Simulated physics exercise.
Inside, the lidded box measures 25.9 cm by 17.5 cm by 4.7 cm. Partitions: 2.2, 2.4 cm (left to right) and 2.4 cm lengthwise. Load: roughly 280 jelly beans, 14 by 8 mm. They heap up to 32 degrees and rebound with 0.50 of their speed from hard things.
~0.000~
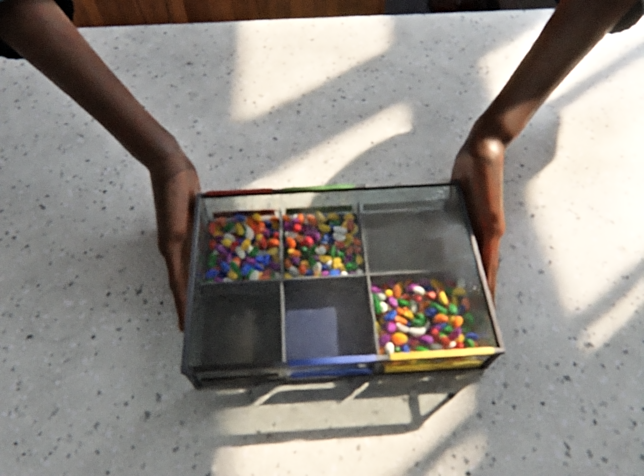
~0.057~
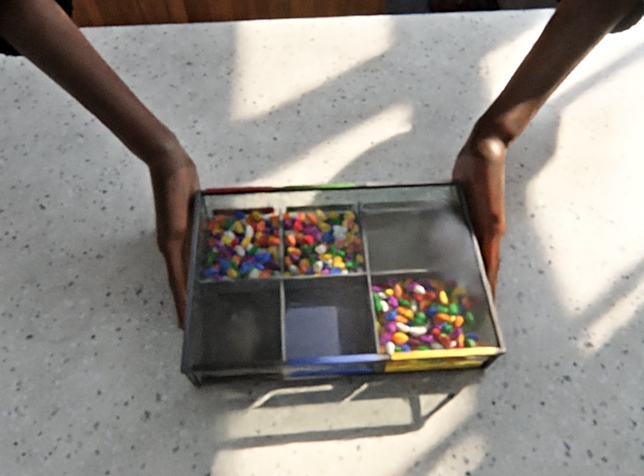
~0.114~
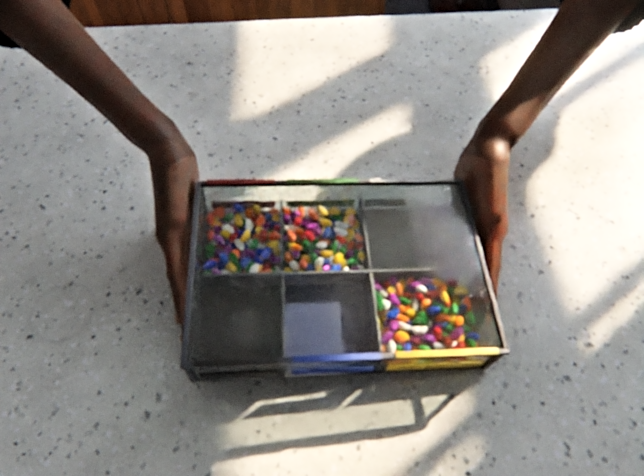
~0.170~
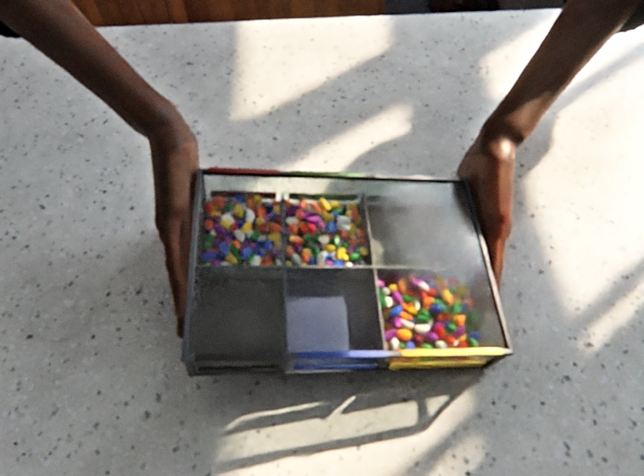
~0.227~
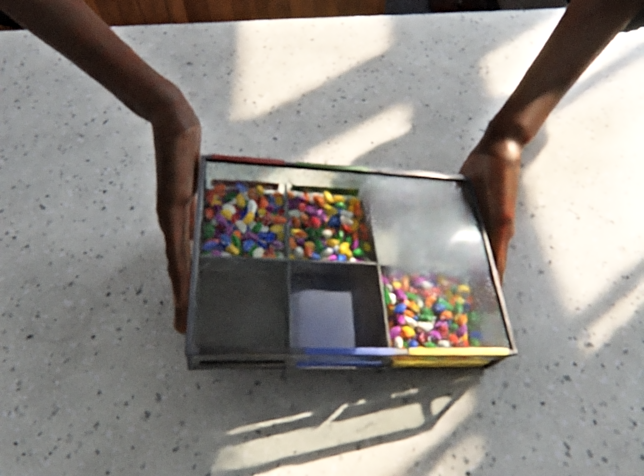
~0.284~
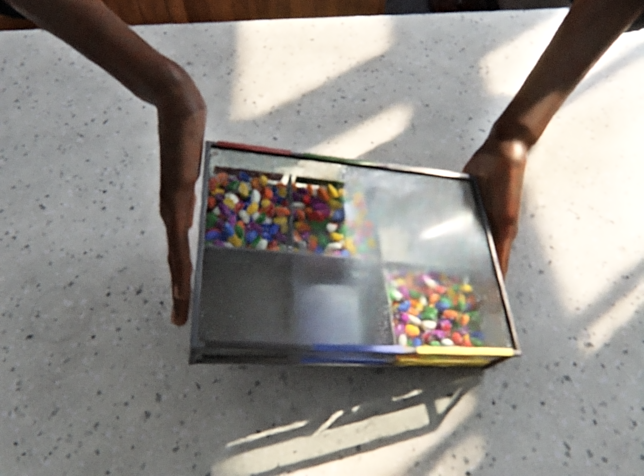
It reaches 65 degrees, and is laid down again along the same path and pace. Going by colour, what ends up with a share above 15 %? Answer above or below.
Red compartment: Above; blue compartment: Below; green compartment: Above; yellow compartment: Above; white compartment: Below; black compartment: Below.
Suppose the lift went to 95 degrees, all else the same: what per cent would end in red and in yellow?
In that case red 0, yellow 60.
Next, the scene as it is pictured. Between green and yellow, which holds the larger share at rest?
It is the yellow one.
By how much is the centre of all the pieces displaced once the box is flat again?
About 4.0 cm.
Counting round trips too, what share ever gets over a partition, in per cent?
About 15 per cent.
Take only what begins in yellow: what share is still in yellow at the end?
Some 100 per cent.
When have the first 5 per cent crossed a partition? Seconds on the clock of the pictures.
At about 1.10 s.
After 1.09 s, tilt 64 degrees; red 30 %, green 30 %, yellow 40 %.
After 1.62 s, tilt 27 degrees; red 20 %, green 25 %, yellow 45 %, white 10 %.
After 2.22 s, tilt 0 degrees; red 20 %, green 25 %, yellow 45 %, white 10 %.
By 2.7 s all is still; red 20 %, blue 0 %, green 25 %, yellow 45 %, white 10 %, black 0 %.
